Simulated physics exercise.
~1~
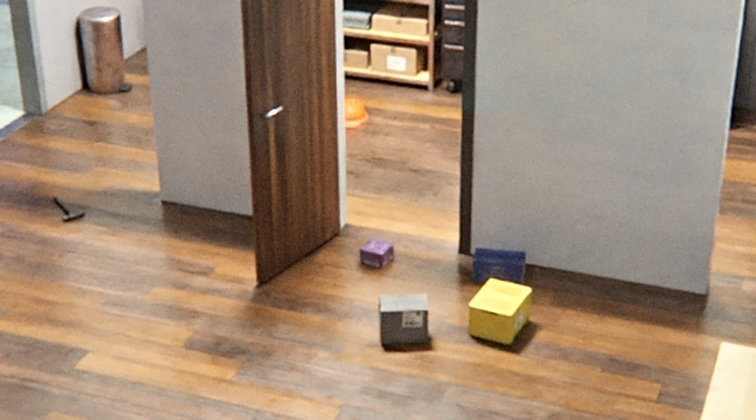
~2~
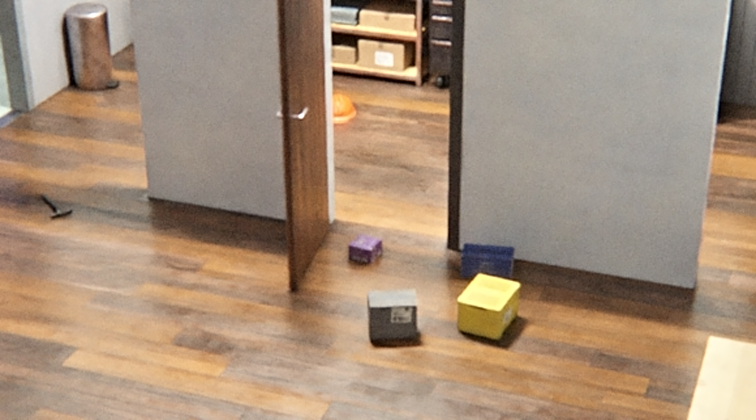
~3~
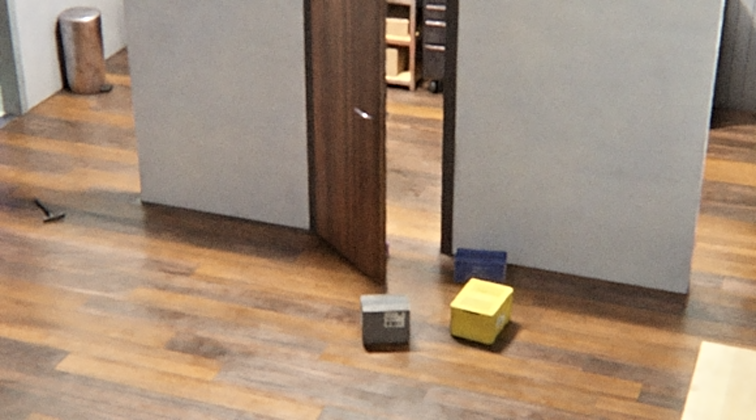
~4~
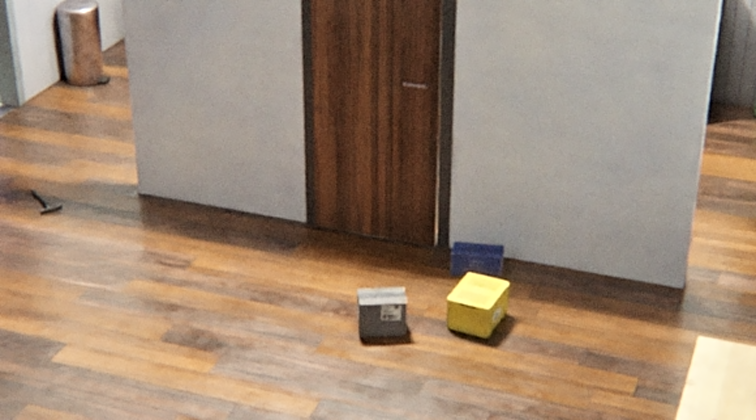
A brown wooden door swung shut in a grey partition, closing off the view of the shelves behind it and hiding a small purple box, while the yellow, grey and blue boxes stayed put on the wooden floor in front.
